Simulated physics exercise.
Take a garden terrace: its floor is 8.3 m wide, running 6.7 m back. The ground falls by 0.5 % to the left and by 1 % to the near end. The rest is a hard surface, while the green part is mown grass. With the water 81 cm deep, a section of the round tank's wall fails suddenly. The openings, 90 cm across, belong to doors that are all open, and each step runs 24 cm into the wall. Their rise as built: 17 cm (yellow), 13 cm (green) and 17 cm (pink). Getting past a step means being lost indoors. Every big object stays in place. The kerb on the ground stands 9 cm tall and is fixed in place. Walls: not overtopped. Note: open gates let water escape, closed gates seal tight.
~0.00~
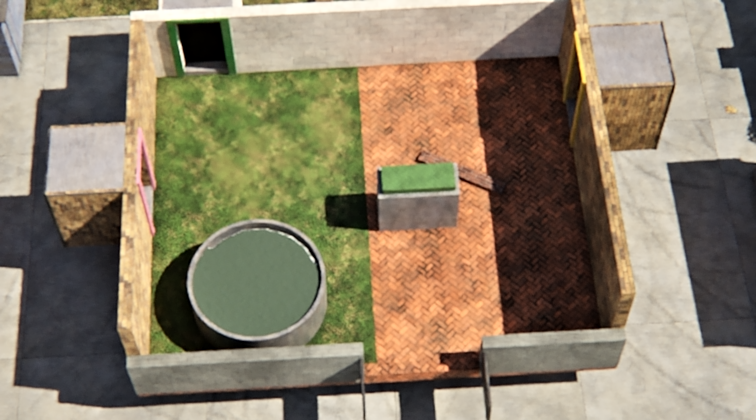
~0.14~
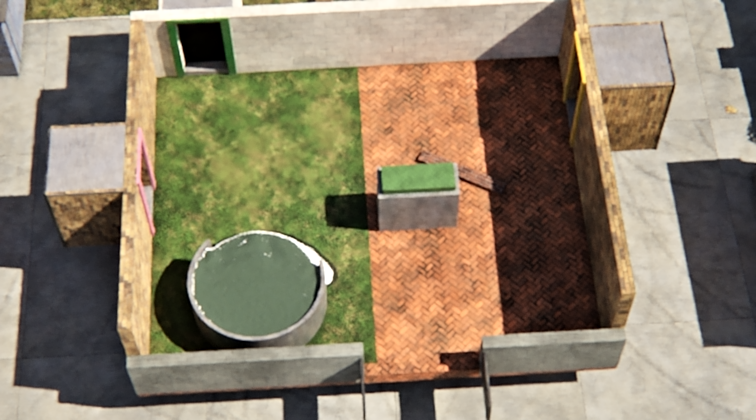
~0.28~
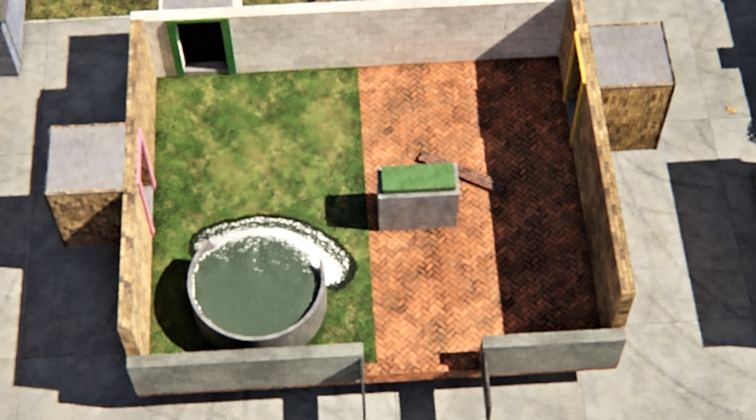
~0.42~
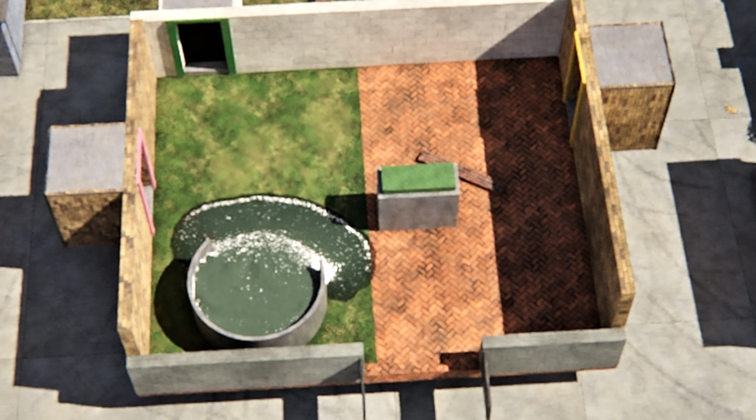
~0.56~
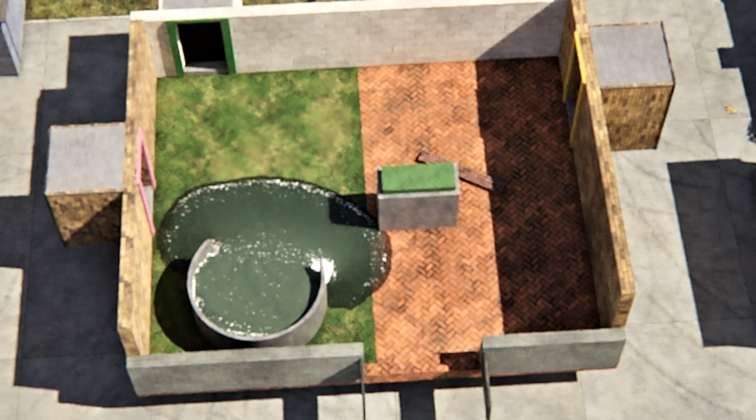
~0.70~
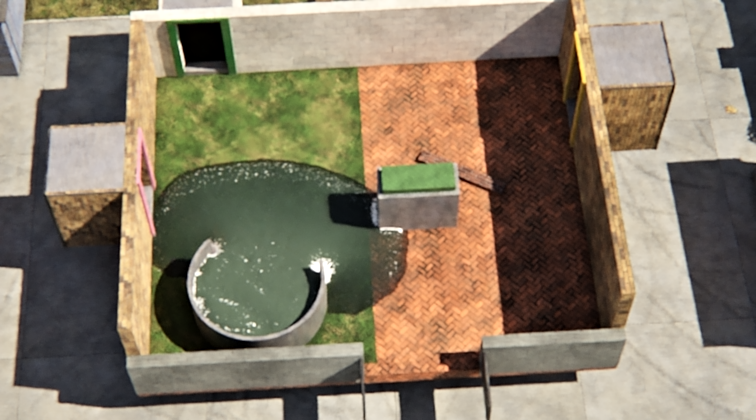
A big round tank of green water stood on the grass, then its far side gave way and water poured out, spreading across the lawn and onto the brick paving by the planter.
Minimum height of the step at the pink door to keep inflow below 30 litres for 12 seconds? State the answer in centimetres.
Minimum: Approx. 9 cm.
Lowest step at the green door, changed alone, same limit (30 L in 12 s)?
About 16 cm at green.
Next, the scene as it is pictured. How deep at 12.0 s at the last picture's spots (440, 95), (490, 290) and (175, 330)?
That's 4, 6 and 11 cm, in the order given.
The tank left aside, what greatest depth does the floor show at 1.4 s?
Max depth: About 26 cm.
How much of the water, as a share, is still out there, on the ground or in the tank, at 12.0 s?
Around 92 per cent of the water.
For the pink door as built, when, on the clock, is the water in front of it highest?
Roughly at 1.2 s.
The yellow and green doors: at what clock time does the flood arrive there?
Yellow at 4.5 s, green at 2.0 s.
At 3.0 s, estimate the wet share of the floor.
Around 70 per cent of the free floor.
After 1.4 s water covers 35 % of the floor, deepest (26 cm) near (294, 246); 15 cm at the pink door, 0 litres in over its 17 cm step.
After 3.0 s water covers 70 % of the floor, deepest (27 cm) near (157, 85); 10 cm at the pink door, 0 litres in over its 17 cm step.
After 12.0 s water covers 100 % of the floor, deepest (14 cm) near (149, 376); 6 cm at the pink door, 0 litres in over its 17 cm step.
At the pink door as built, the water arrived by 0.8 s and peaked near 16 cm at 1.2 s.
With a step of 8 cm, 45 litres would have come in within the 12 s; with 11 cm, 11 litres. So under 30 litres takes about 9 cm.
